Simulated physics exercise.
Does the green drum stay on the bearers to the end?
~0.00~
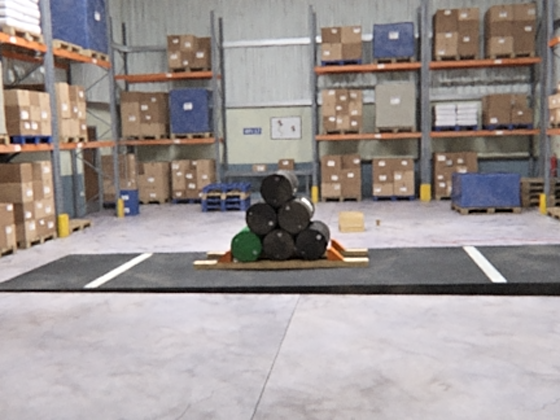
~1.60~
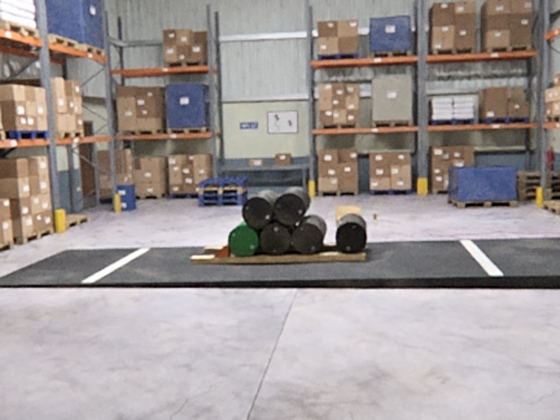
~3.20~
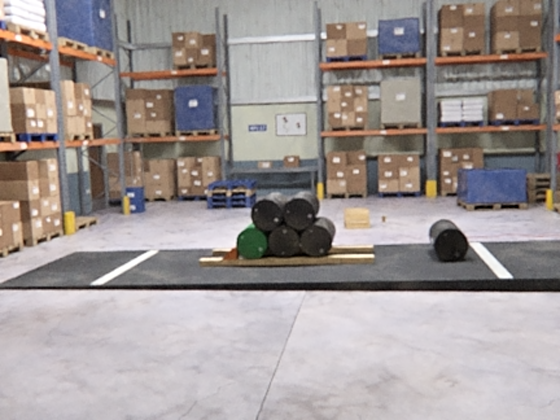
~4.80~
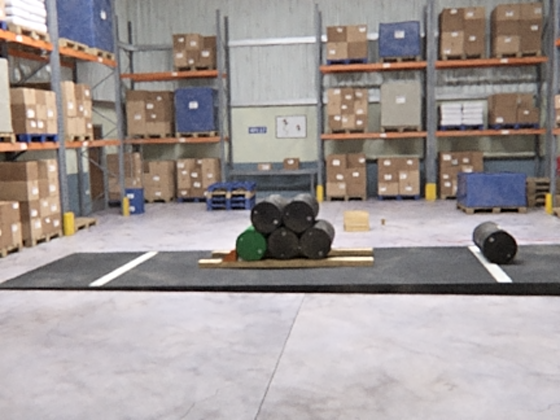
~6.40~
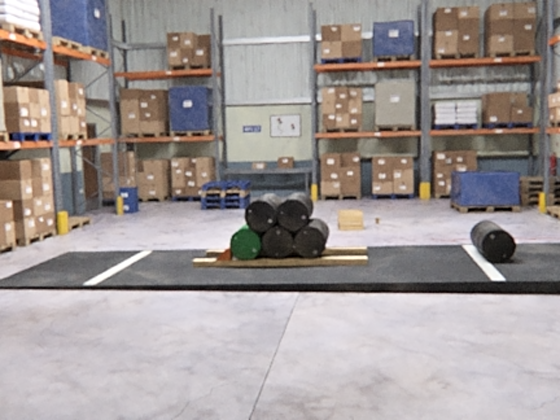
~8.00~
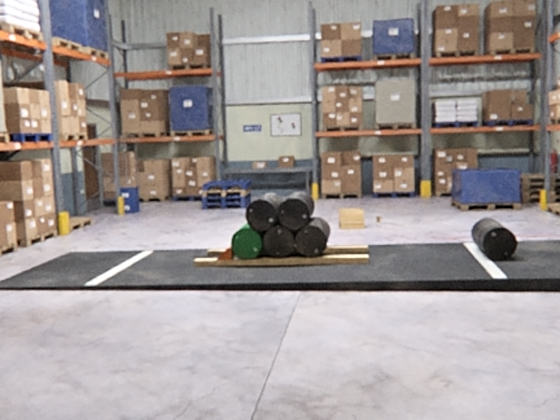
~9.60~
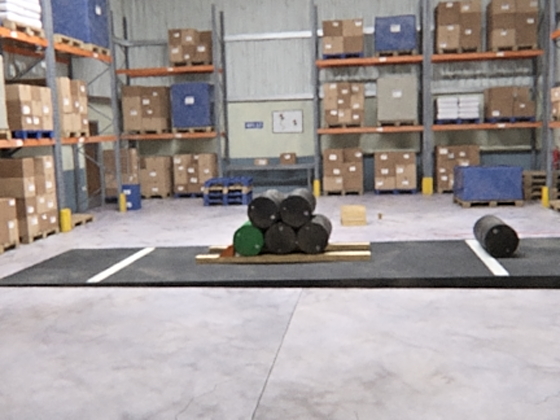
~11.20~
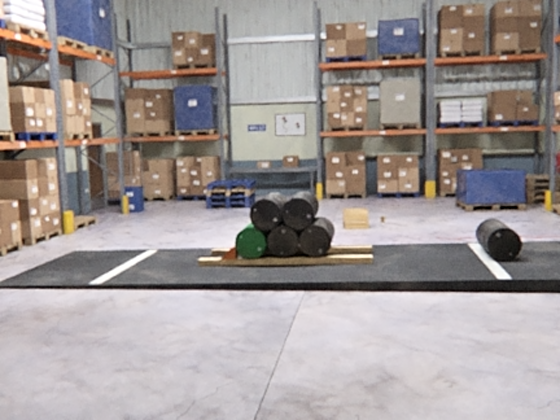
Yes, the green drum is still on the bearers at the left of the pile when everything has come to rest.
